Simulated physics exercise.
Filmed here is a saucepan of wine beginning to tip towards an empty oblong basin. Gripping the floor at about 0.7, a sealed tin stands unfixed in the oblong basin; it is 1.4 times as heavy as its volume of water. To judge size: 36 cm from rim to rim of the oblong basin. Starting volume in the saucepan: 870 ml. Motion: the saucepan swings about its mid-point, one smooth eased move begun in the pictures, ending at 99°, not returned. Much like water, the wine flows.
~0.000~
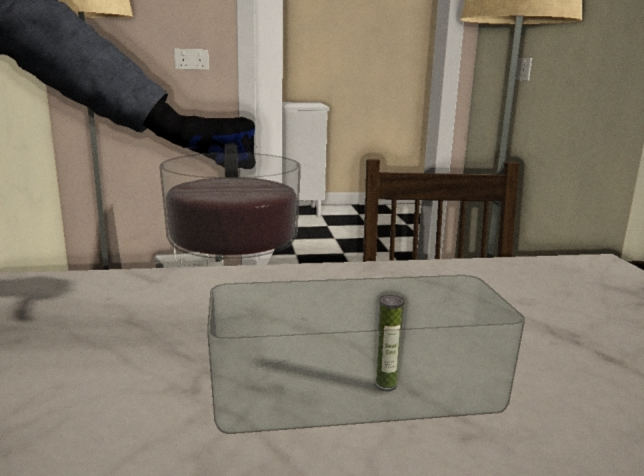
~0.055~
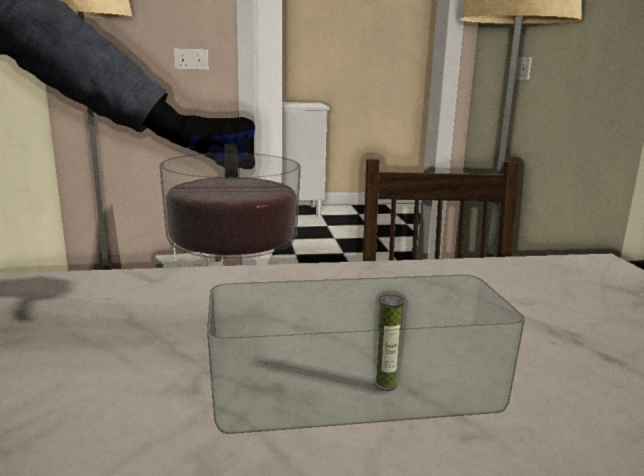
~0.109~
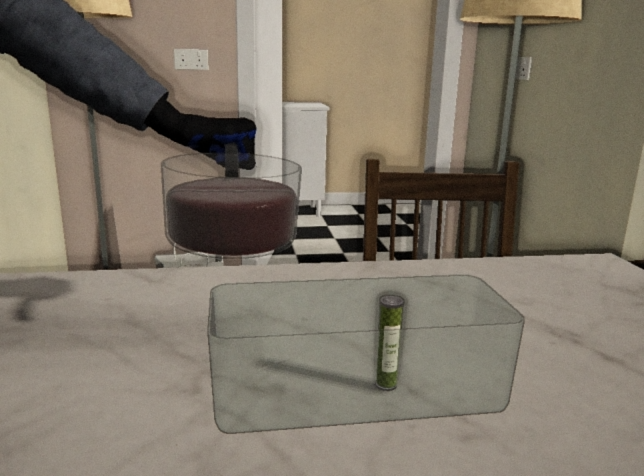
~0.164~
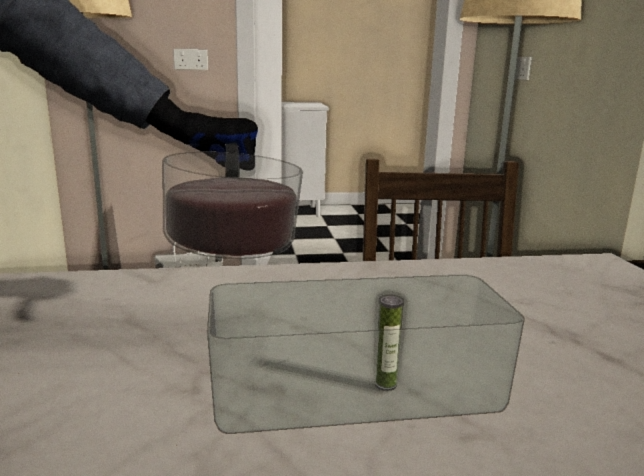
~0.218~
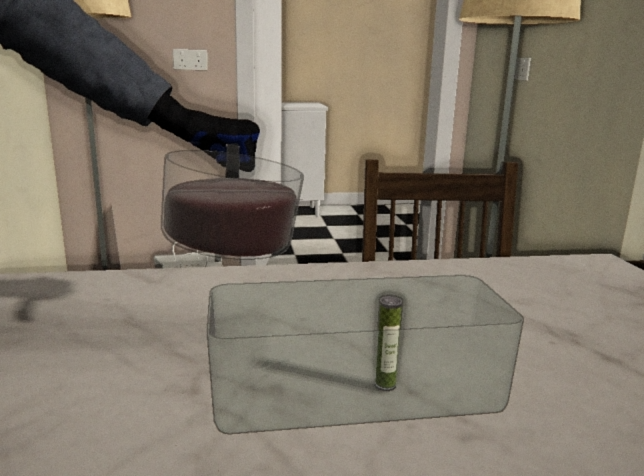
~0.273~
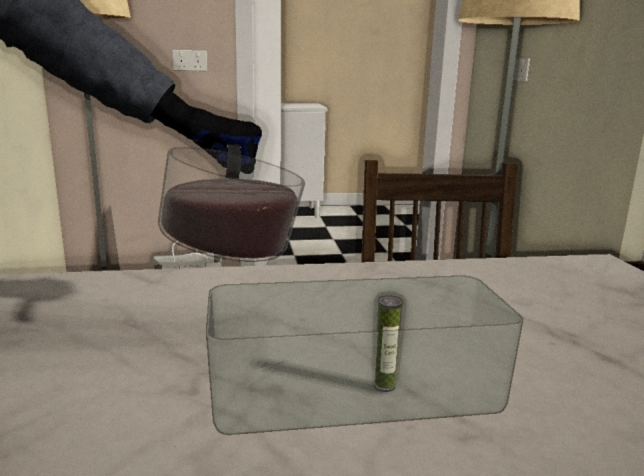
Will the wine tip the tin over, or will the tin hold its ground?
You'll see it resist.
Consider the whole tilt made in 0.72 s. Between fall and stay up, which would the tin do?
With that tilt, the tin stays on its base.
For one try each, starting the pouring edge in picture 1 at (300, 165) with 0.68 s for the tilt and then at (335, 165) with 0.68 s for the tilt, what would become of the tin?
Run one: It does not tip. Run two: It tumbles.
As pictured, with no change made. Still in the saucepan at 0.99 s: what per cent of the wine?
I'd estimate some 20 per cent.
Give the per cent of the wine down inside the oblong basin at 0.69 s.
About 5 per cent.
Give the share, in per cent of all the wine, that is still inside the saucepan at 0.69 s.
Roughly 72 %.
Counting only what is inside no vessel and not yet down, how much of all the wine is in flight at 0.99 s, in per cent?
Near 12 percent.
Then, 0.69 s in, the tilt is 64° and 72 per cent is still to pour; the tin stands where it began.
Then, 0.99 s in, the tilt is 94° and 19 per cent is still to pour; the tin stands where it began.
Then, 1.31 s in, the tilt is 99° and 3 per cent is still to pour; the tin stands where it began.
Then, 1.66 s in, the tilt is 99° and 0 per cent is still to pour; the tin stands where it began.
Finally, the tin stands where it began.
